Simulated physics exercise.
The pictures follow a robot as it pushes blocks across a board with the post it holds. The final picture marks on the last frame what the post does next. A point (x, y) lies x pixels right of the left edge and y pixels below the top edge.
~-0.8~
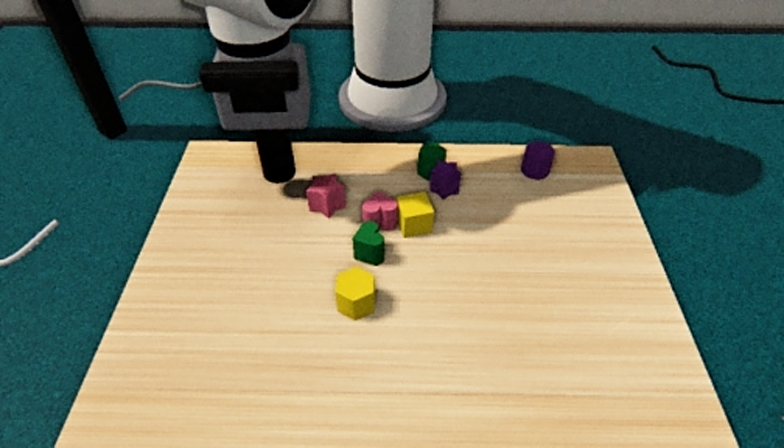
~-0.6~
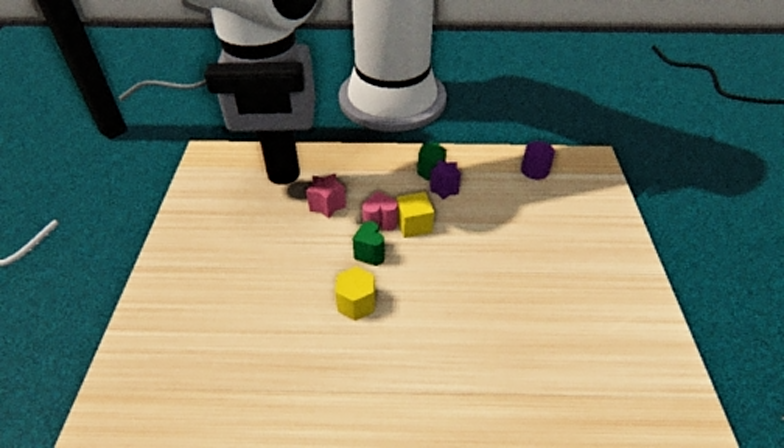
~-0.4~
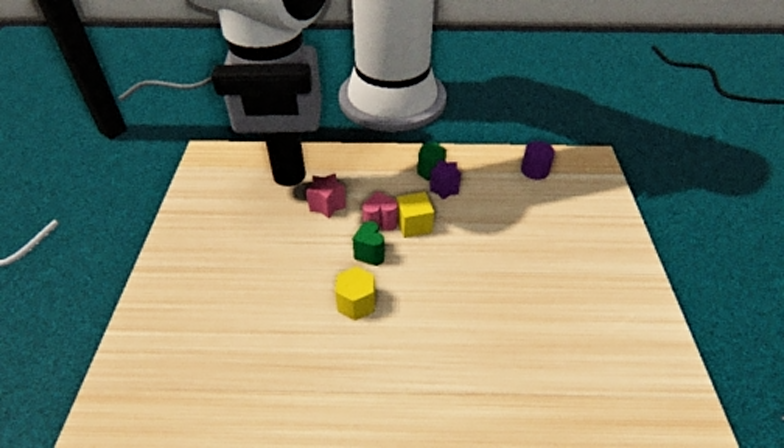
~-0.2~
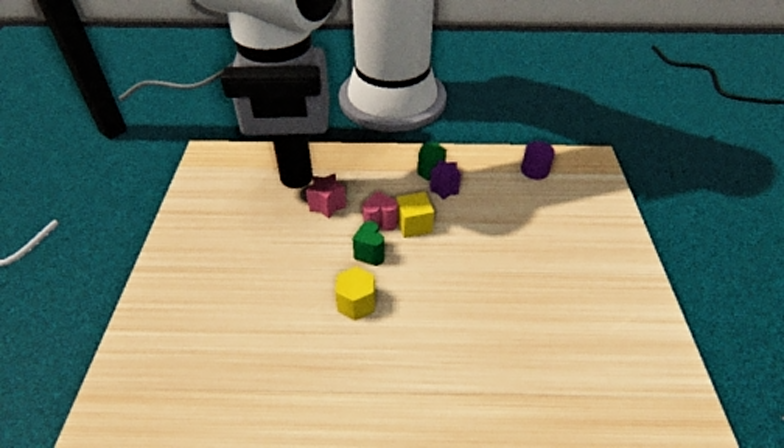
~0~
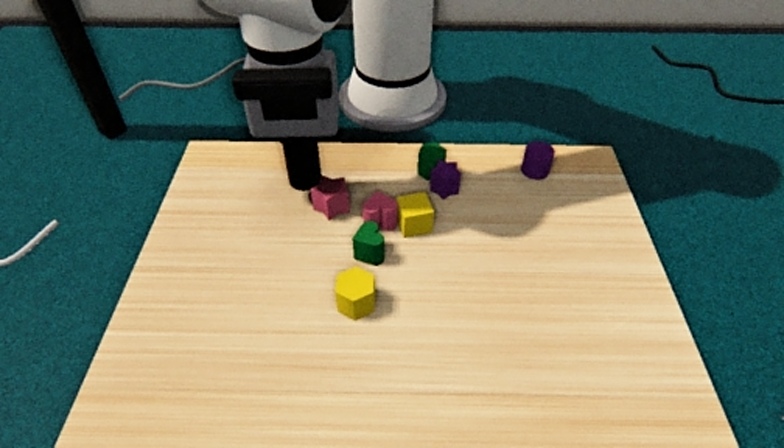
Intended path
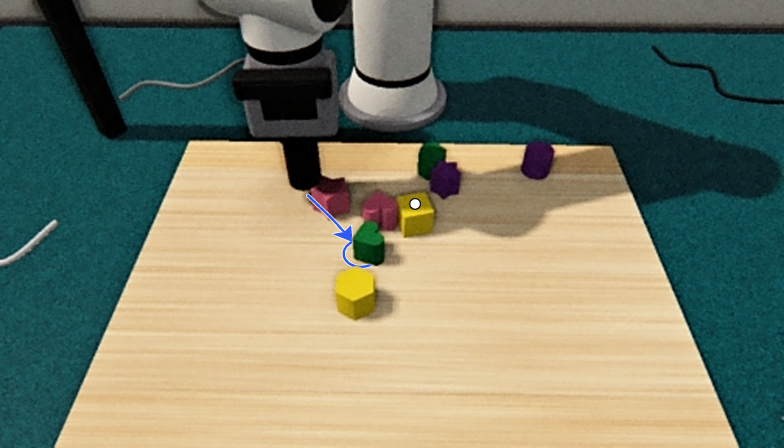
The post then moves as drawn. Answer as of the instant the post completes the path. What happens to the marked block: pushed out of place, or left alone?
It gets displaced.
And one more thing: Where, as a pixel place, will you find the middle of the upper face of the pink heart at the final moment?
Near (419, 222).
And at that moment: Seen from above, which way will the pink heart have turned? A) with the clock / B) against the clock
The one that fits is B, against the clock.
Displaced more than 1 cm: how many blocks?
Count: 3 or more.
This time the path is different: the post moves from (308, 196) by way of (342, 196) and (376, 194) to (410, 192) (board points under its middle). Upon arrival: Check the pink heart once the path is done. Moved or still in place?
It is moved from its place.
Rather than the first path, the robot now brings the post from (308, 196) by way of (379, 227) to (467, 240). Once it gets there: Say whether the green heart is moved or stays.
That block is shifted.
The line goes from (308, 196) through (335, 222) to (362, 253); the dot is on the yellow square piece.
The first path, step by step. One third of the way, post at (324, 198); pink star at (352, 201); pink heart at (384, 205), turned 20° anticlockwise; yellow square piece at (418, 204).
Two thirds of the way, post at (343, 217); pink star at (372, 219); green heart at (380, 243), turned 20° clockwise; pink heart at (403, 215), turned 70° anticlockwise; yellow square piece at (430, 203).
At the end, post at (361, 238); pink star at (393, 238); green heart at (400, 264), turned 35° clockwise; pink heart at (419, 222), turned 120° anticlockwise; yellow square piece at (435, 202).
